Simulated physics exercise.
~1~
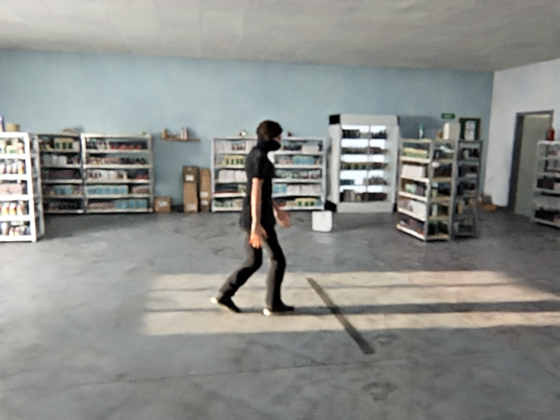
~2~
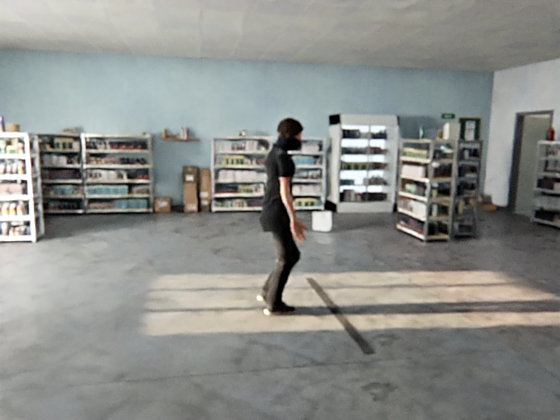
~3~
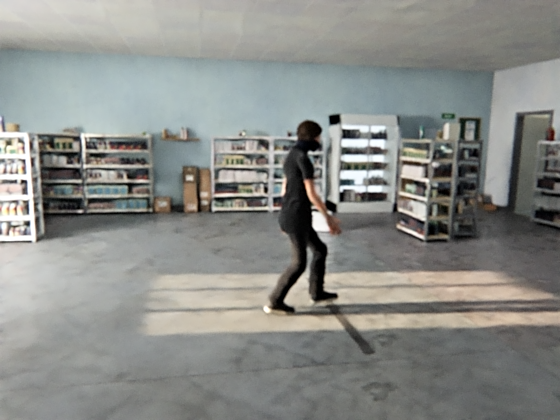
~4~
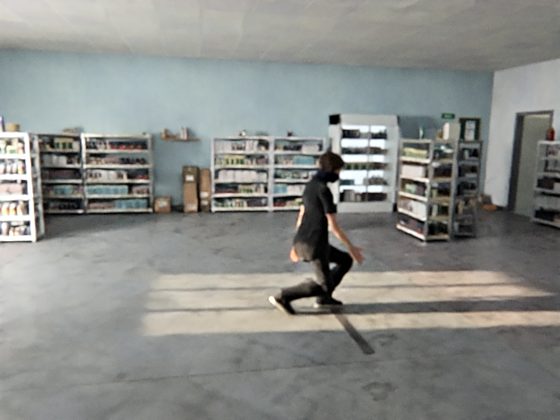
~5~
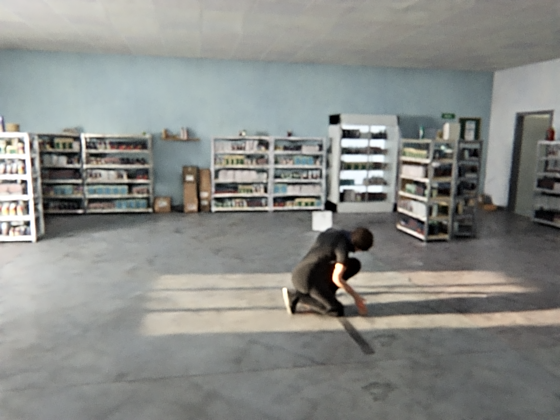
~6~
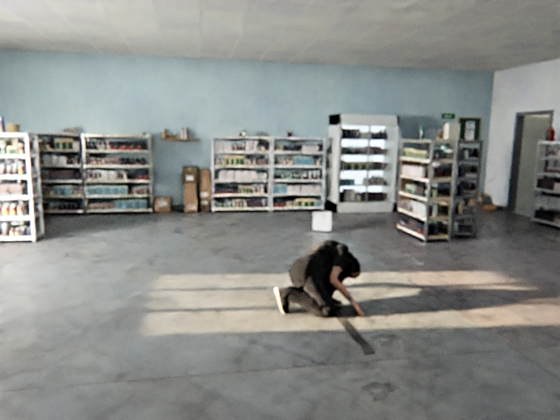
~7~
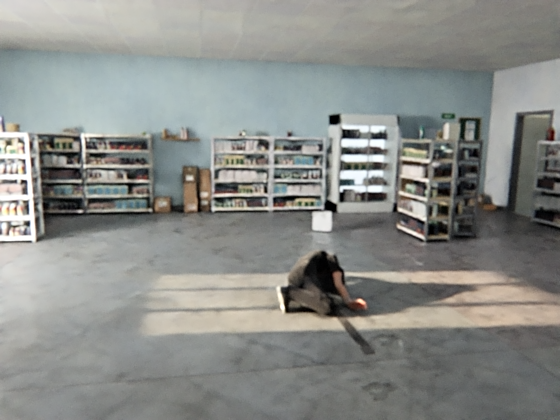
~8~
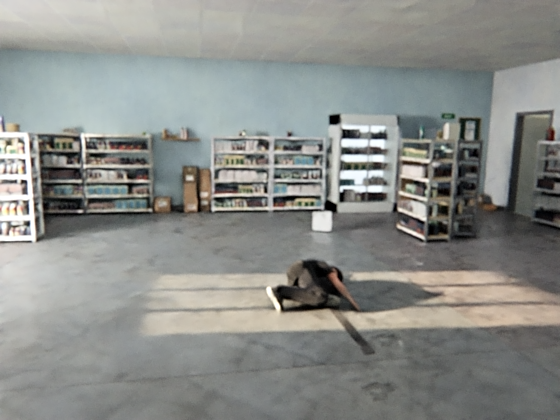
A shopper in black walked right across a sunlit shop floor, stepped low, dropped to the knees with a hand reaching down, and folded forward, ending slumped on the floor with hips short of the black strip and head across it.
